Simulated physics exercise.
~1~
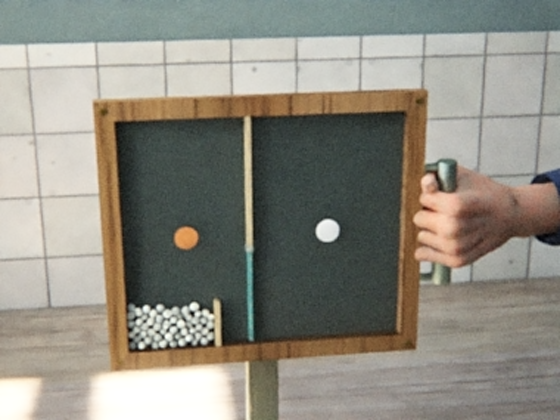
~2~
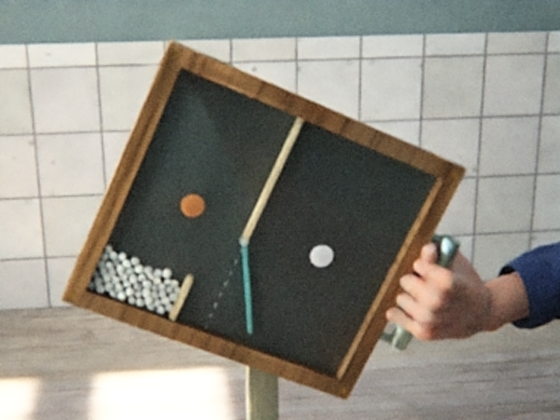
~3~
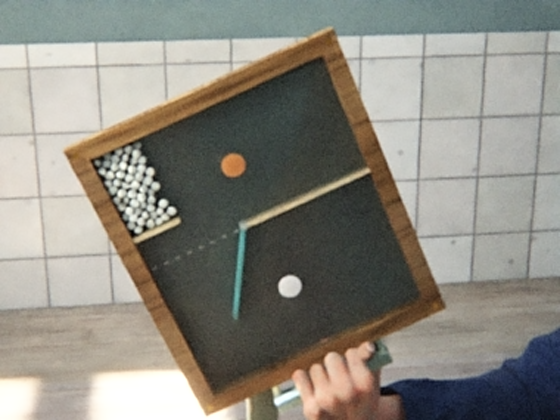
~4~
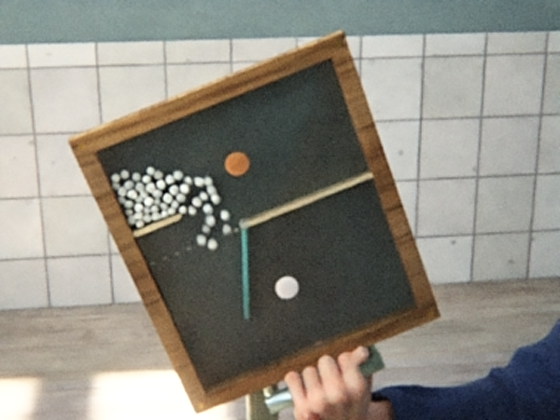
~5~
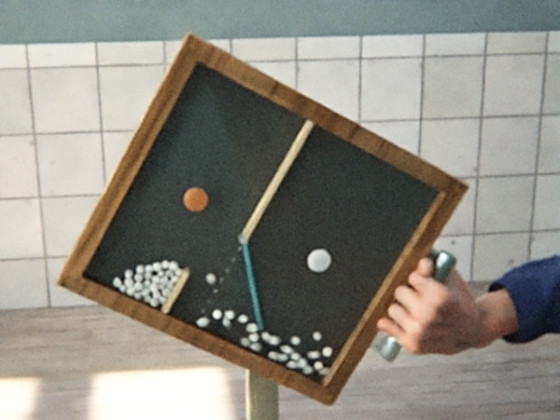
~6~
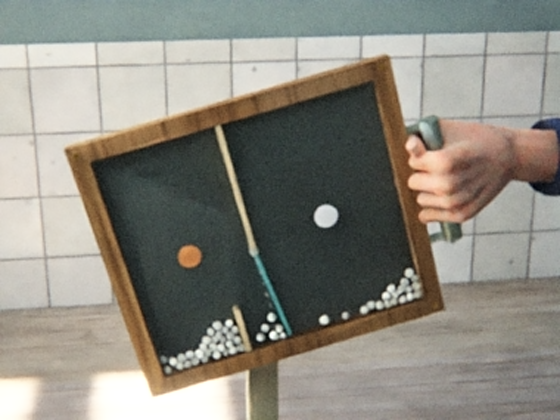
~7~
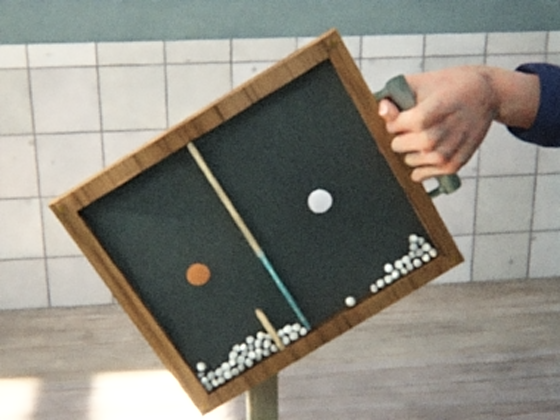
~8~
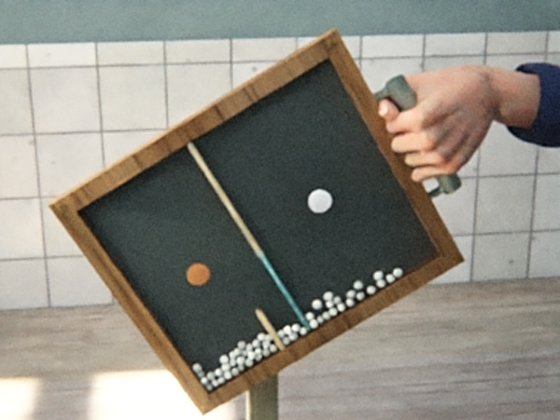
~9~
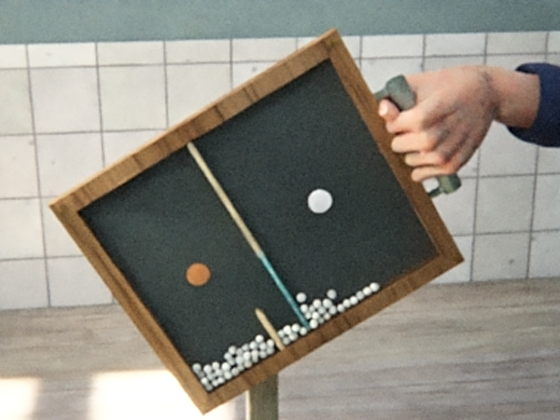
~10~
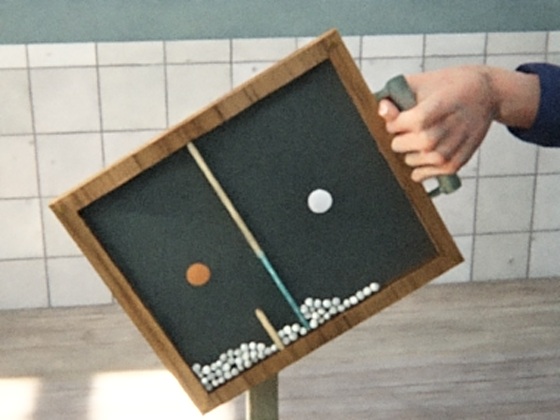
The clip shows a hand turning a framed case of small white balls steeply clockwise, spilling some past a swinging turquoise flap, then back anticlockwise beyond level, where it stays tilted with the flap shut, most balls on the orange-dot side and the rest on the white-dot side.
